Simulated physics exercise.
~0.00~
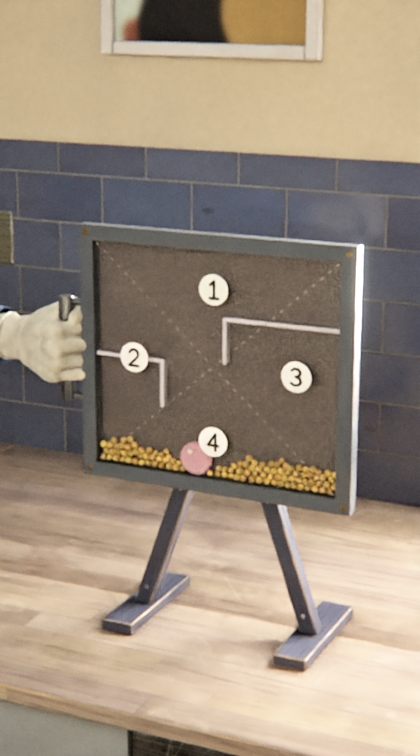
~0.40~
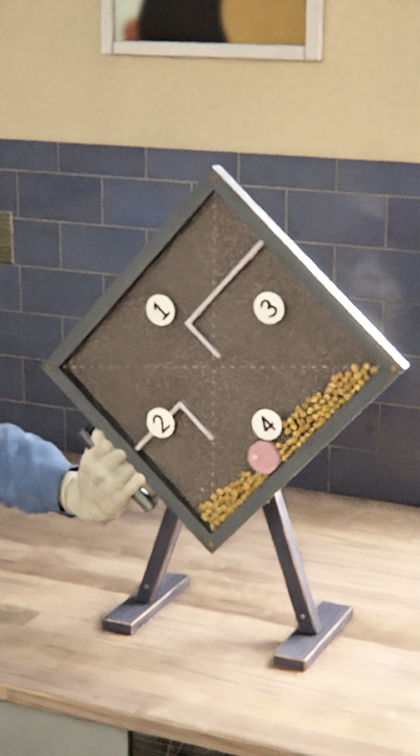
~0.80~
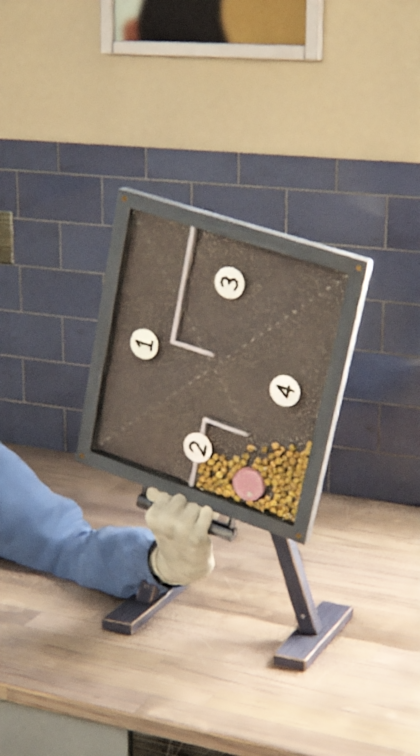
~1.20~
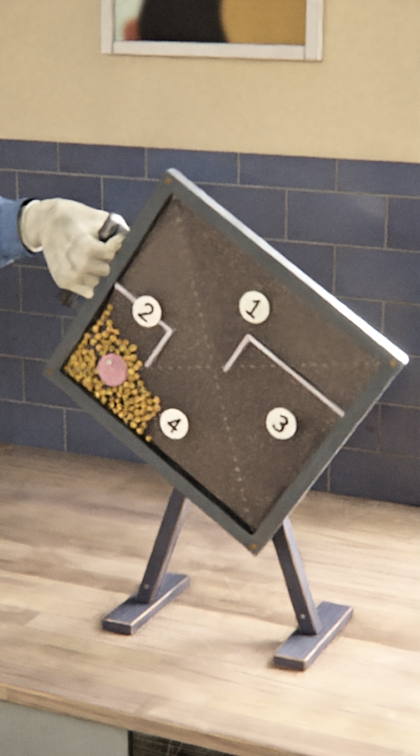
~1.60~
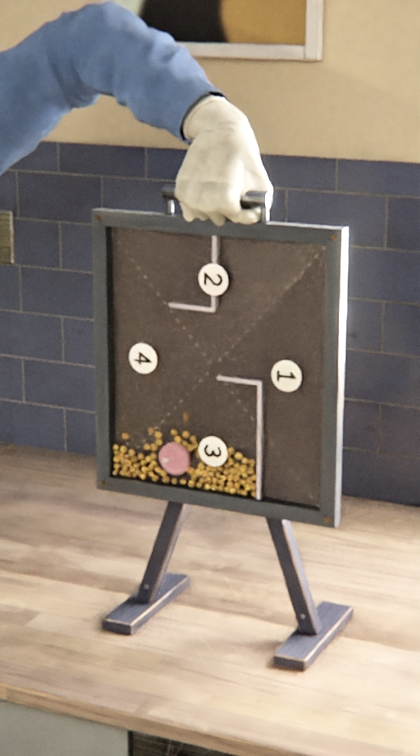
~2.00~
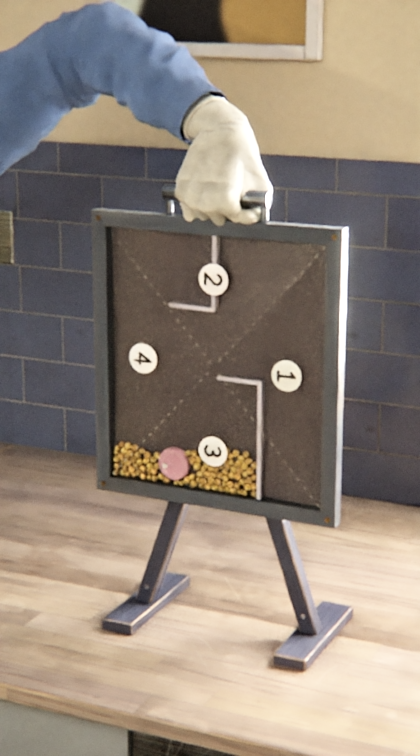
A gloved hand turned a square, clear-fronted case of small golden beads anticlockwise on its stand, then swung it back well past its starting position, sending the beads and a pink disc tumbling around until they settled along the bottom in wedge three.
